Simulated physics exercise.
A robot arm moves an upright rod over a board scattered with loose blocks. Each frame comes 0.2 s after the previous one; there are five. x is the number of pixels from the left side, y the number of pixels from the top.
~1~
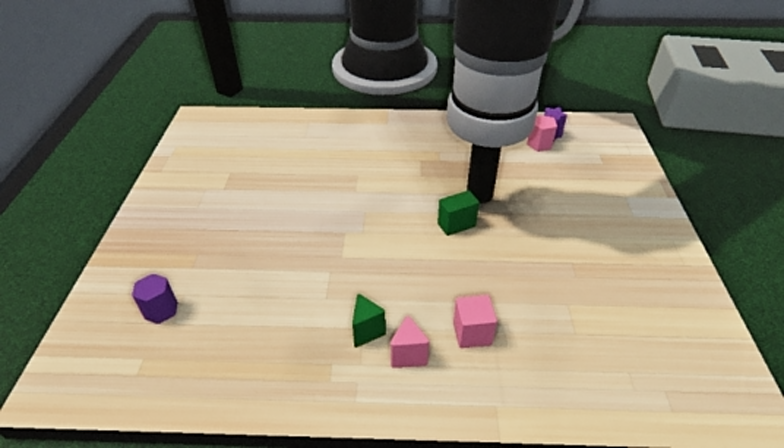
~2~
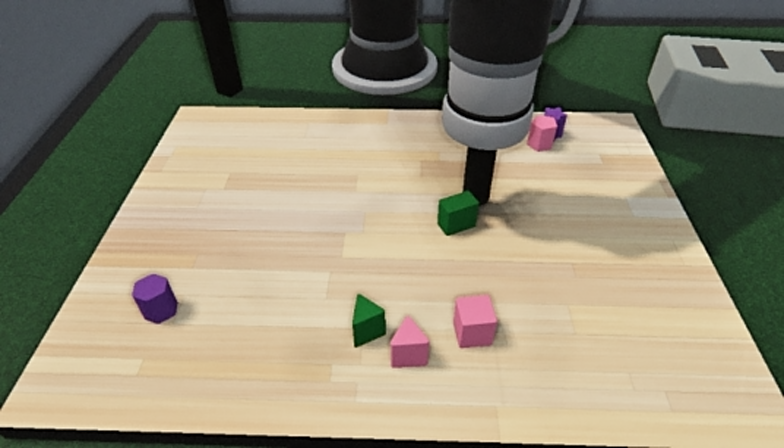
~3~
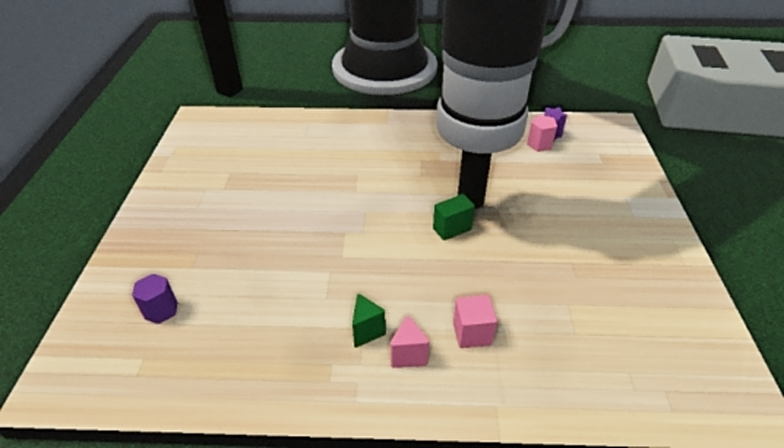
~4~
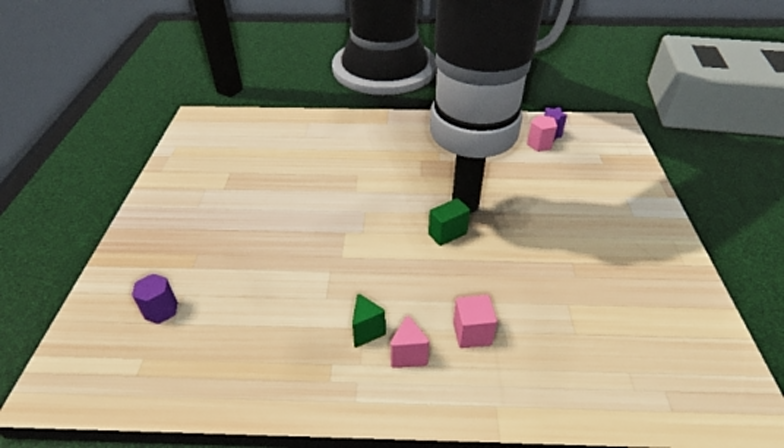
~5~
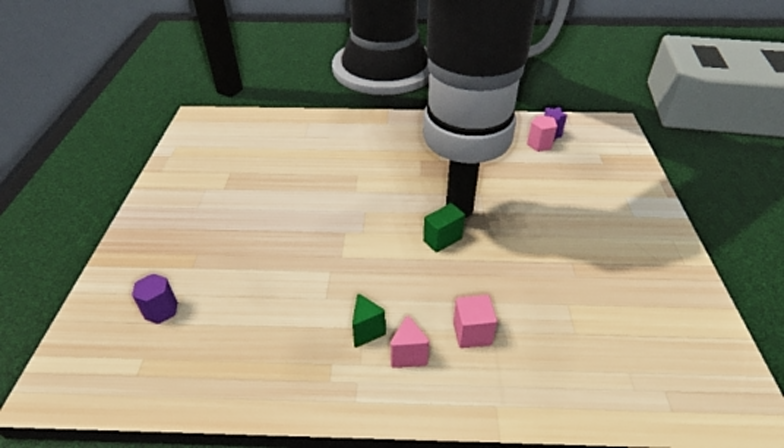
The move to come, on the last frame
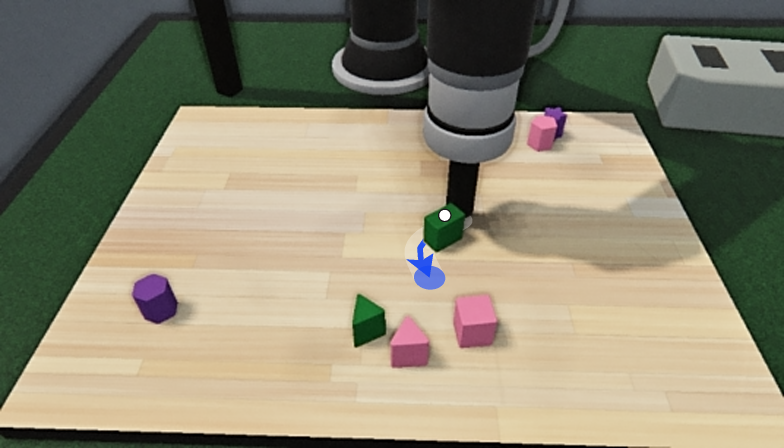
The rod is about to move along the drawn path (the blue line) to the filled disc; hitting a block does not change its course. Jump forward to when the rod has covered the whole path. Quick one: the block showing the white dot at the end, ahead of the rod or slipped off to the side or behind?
The block showing the white dot stays in front.
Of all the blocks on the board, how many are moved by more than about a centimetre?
Count: One.
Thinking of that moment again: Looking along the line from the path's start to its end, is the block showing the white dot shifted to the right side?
I expect not.
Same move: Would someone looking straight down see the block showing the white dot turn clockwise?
The answer is no.
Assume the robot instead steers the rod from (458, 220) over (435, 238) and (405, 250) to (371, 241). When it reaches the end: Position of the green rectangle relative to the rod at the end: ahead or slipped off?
Prediction: Slipped aside.
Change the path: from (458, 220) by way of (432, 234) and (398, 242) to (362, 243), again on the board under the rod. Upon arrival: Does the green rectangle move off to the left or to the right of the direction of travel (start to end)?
It's pushed left.
Path on the board, from (458, 220) by way of (435, 233) and (419, 253) to (430, 277); the dot is on the green rectangle.
What follows on the original path. One third of the way, rod at (435, 224); green rectangle at (432, 233), turned 40° anticlockwise.
Two thirds of the way, rod at (420, 244); green rectangle at (426, 255), turned 70° anticlockwise.
At the end, rod at (430, 268); green rectangle at (430, 281), turned 50° anticlockwise; pink square in place.
